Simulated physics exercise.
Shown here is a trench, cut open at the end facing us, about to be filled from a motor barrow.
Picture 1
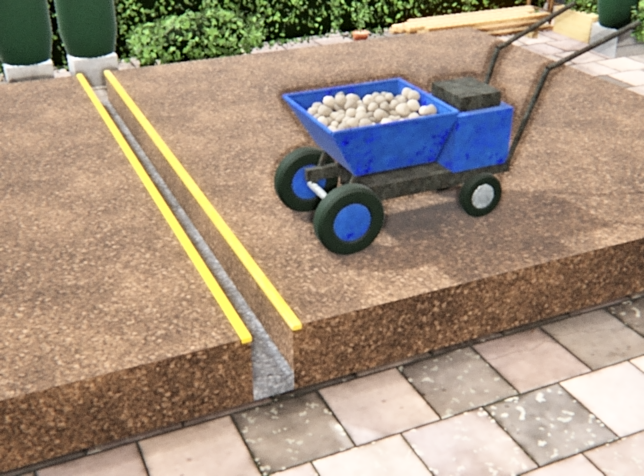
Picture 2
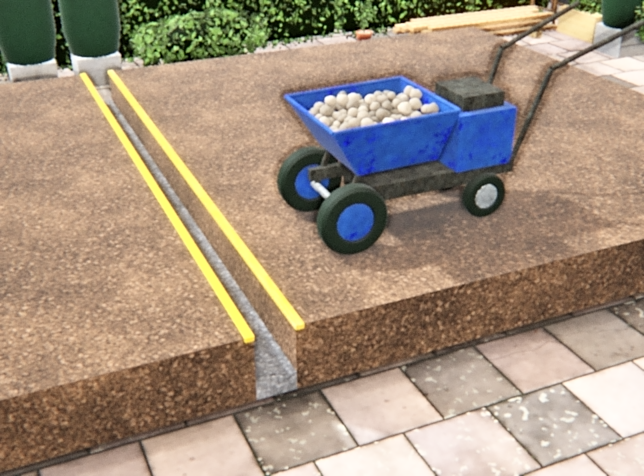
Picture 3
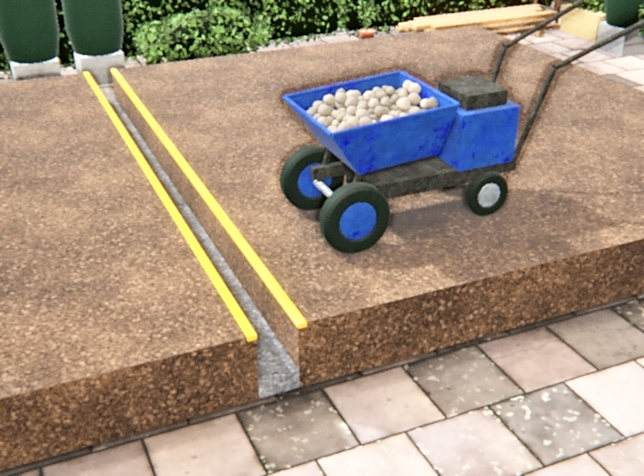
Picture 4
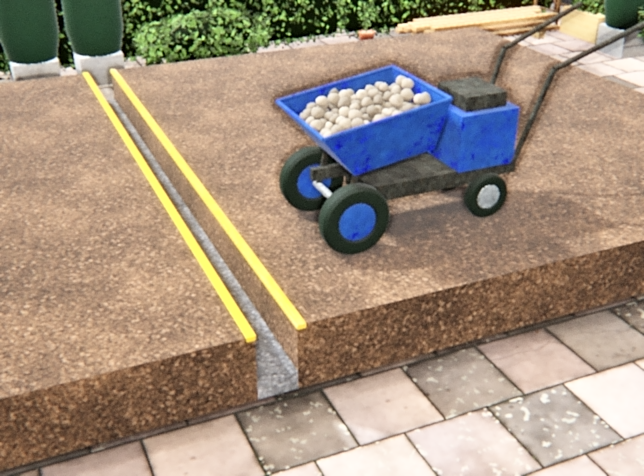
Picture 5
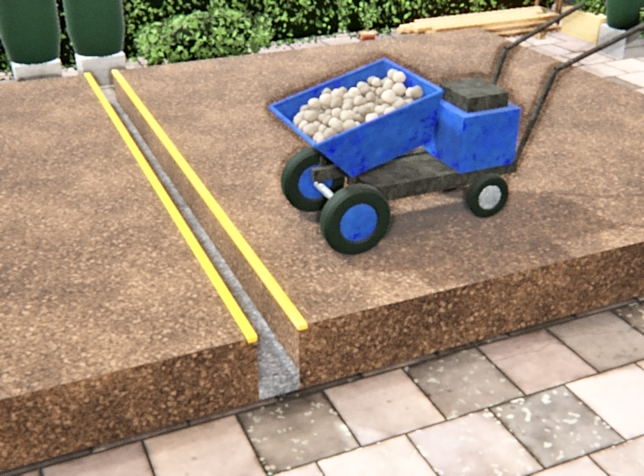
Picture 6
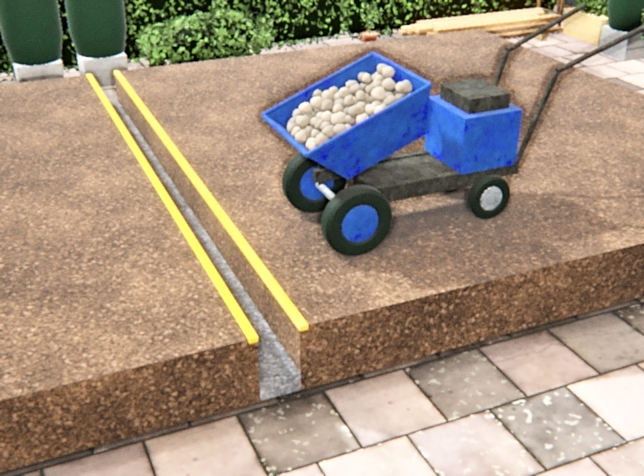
A blue motor barrow loaded with pale rounded pebbles stands level on brown ground, to the right of a narrow trench edged with yellow strips. Its skip then tilts gradually forward toward the trench, the back rising and the front lip lowering, until it is clearly tipped with the pebbles still inside.
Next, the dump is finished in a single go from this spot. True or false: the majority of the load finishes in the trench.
True.
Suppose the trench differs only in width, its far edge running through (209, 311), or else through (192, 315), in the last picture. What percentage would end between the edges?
100 % and 100 %, give or take.
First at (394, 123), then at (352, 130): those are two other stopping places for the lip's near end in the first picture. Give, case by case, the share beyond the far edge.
Around 0 and 0 per cent respectively.
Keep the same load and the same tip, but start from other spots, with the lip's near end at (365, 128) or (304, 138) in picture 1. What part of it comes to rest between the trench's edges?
Around 60 % the first time and around 30 % the second.
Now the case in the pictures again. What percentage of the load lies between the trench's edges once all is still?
Around 80 in every hundred pieces.
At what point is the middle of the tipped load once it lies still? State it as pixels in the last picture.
Near (225, 270), more or less.
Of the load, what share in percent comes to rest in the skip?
Close to 0 per cent, give or take.
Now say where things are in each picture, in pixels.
The first frame shows lip of the skip near (332, 134), level; top of the load near (361, 113), river pebbles; first edge of the trench near (274, 294); far edge near (226, 305), the trench under half as wide as the skip, and about as deep as wide.
The second frame shows lip of the skip near (334, 134), tipped barely; top of the load near (376, 108).
The third frame shows lip of the skip near (332, 135), tipped barely; top of the load near (375, 104).
The fourth frame shows lip of the skip near (324, 140), tipped a little; top of the load near (378, 101).
The fifth frame shows lip of the skip near (316, 146), tipped clearly; top of the load near (384, 102).
The sixth frame shows lip of the skip near (307, 155), tipped clearly; top of the load near (375, 99); first edge of the trench near (281, 294); far edge near (233, 305).
Shortly afterwards, skip tipped steeply; the whole lot in the skip.
Next, skip tipped right over; near two thirds in the skip; near a quarter in or heaped over the trench; a little beyond it; only a few falling.
Some moments later, skip tipped right over; a little in the skip; the bulk in or heaped over the trench; near a quarter beyond it.
In the end, skip tipped right over; only a few short of the trench; the bulk in or heaped over the trench; near a quarter beyond it.
